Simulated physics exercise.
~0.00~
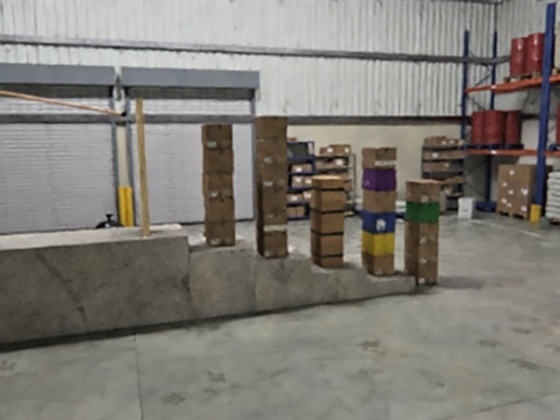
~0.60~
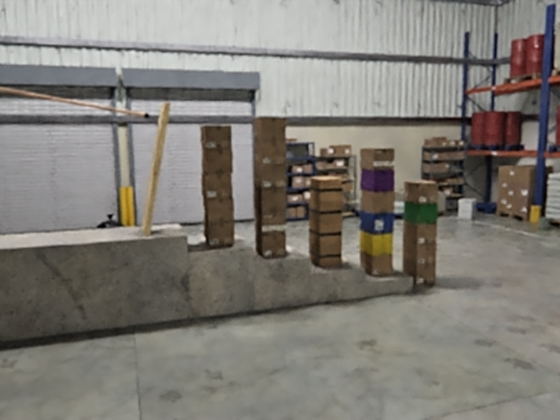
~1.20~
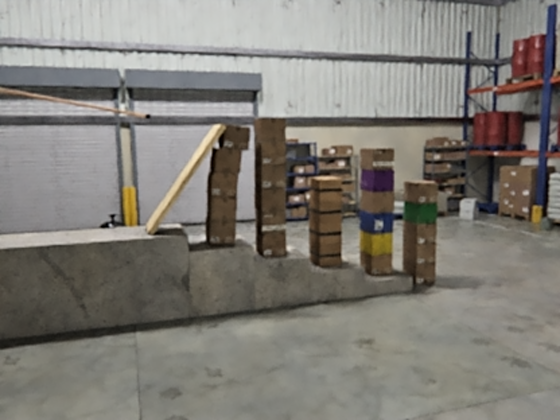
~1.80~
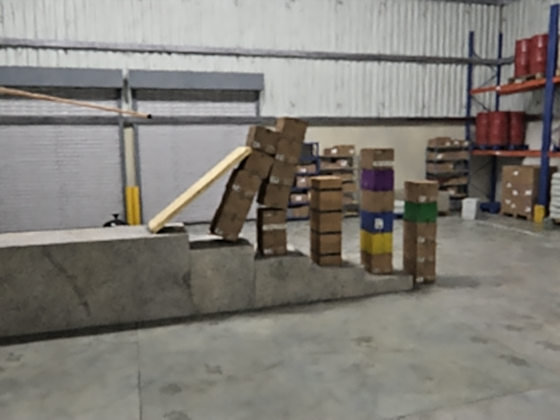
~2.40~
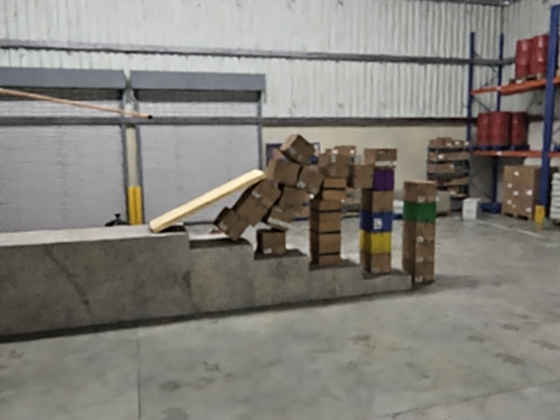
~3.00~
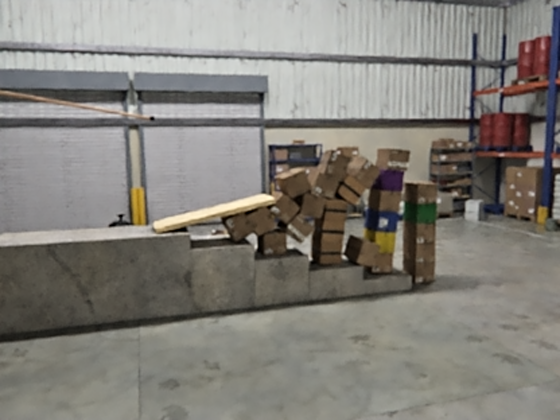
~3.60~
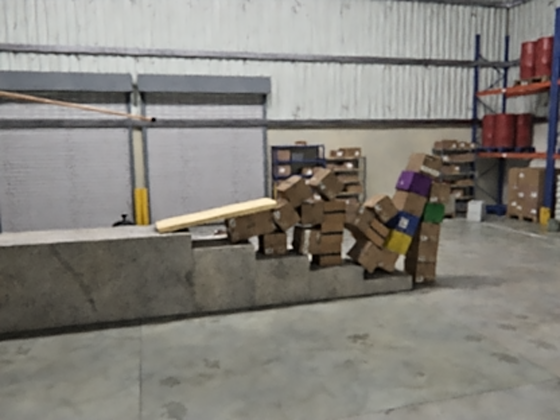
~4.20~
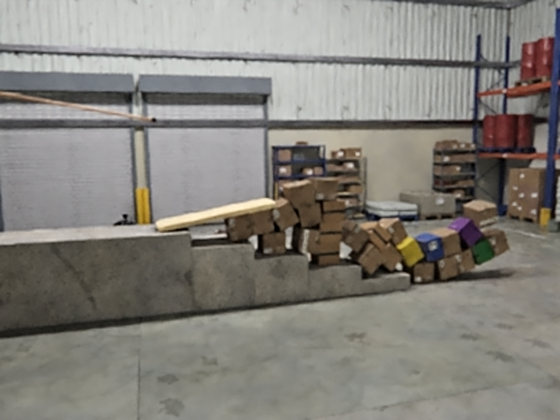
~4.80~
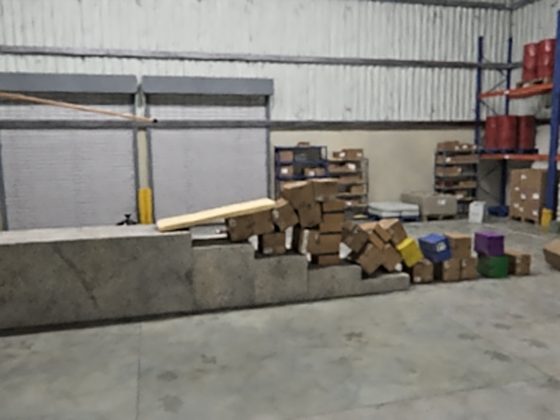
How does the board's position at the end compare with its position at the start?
At the start the board stands upright on the top level of the concrete block, and at the end it lies on its side, nearly flat, reaching right to the fallen cartons.
